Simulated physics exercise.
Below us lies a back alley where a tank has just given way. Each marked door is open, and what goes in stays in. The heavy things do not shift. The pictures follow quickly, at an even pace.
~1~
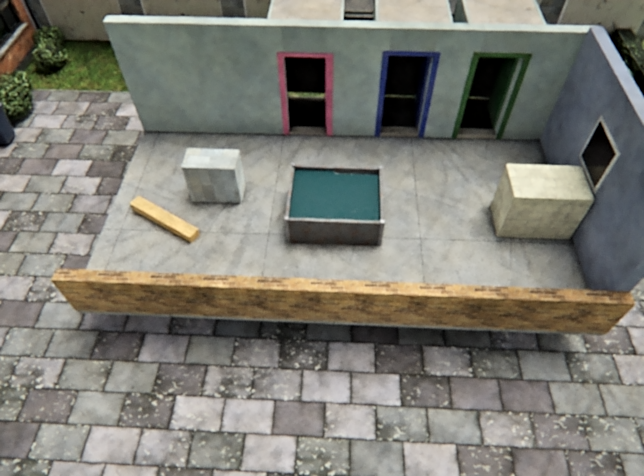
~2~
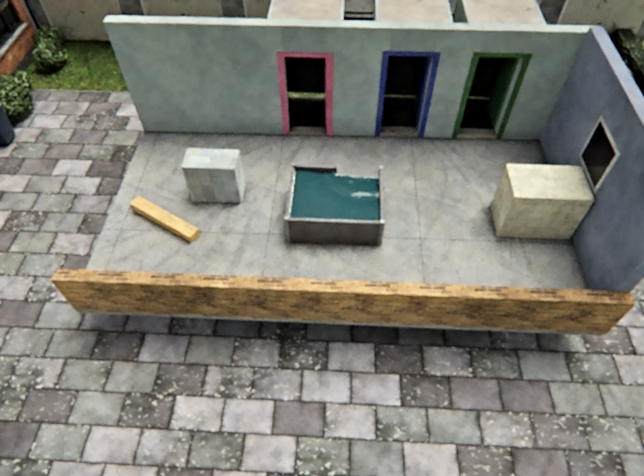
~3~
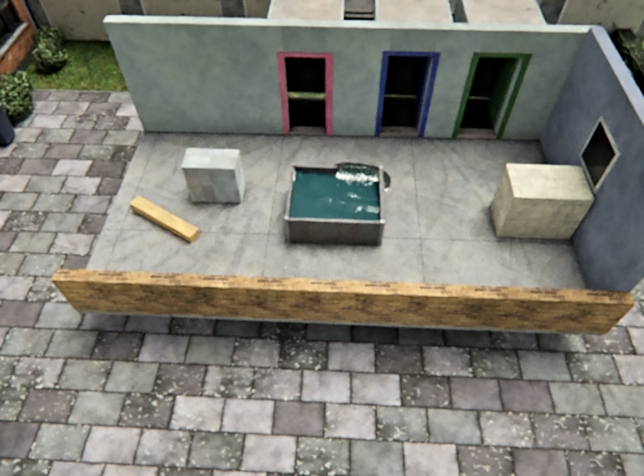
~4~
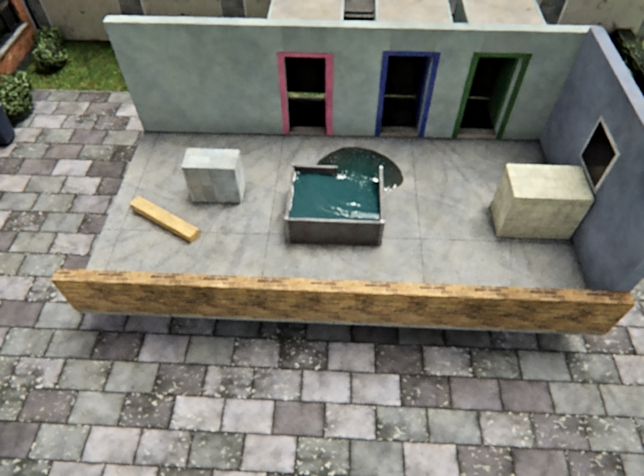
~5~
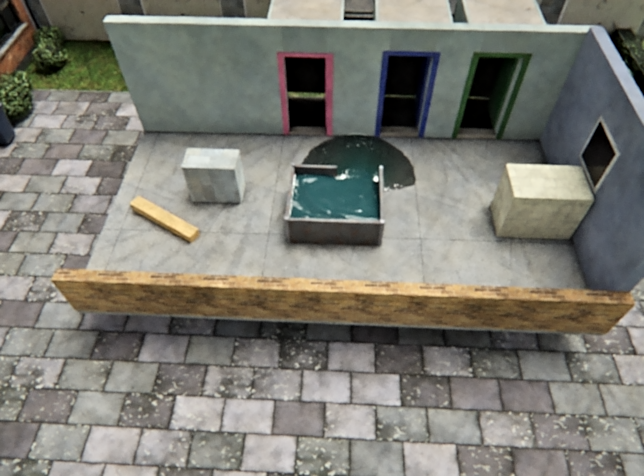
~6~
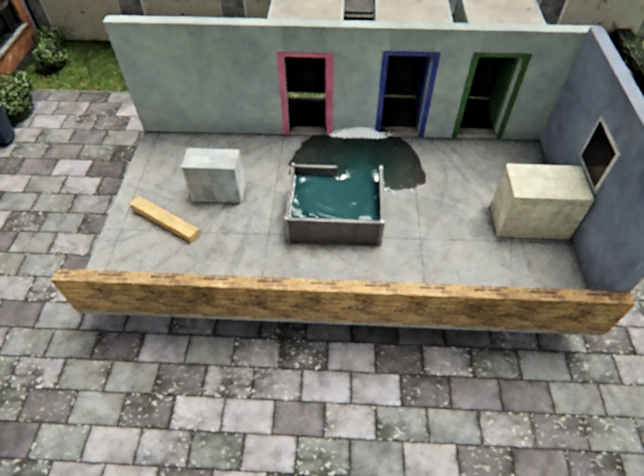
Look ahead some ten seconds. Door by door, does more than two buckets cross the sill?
One by one: The pink door floods; the green door holds within the limit; the blue door floods.
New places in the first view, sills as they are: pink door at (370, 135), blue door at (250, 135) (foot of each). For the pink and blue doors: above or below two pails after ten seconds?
In short: The pink one floods, the blue one keeps below it.
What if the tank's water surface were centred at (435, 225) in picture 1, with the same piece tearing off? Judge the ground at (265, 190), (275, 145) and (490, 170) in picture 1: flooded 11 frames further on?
In turn: Not flooded, no water, covered.
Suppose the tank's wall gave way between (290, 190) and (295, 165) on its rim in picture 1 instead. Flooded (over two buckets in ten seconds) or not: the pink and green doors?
My reading: Pink door is under, green door lets less in.
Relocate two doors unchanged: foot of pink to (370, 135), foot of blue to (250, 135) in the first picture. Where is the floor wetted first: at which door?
That is the pink one.
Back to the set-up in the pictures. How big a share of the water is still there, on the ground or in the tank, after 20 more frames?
I make it 86 per cent.
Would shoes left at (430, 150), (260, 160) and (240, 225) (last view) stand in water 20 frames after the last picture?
In that order: Wet, covered, dry.
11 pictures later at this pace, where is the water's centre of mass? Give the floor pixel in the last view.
At about (352, 181).
A moment on, water covers 15 % of the floor; the pink door under two buckets in, the green door not reached, the blue door over two buckets in.
Next, water covers 20 % of the floor; the pink door over two buckets in, the green door wet at the sill, nothing in, the blue door over two buckets in.
Then, water covers 40 % of the floor; the pink door over two buckets in, the green door wet at the sill, nothing in, the blue door far over two buckets in.
Later, water covers 45 % of the floor; the pink door far over two buckets in, the green door wet at the sill, nothing in, the blue door far over two buckets in.
In the end, water covers 55 % of the floor; the pink door far over two buckets in, the green door wet at the sill, nothing in, the blue door far over two buckets in.
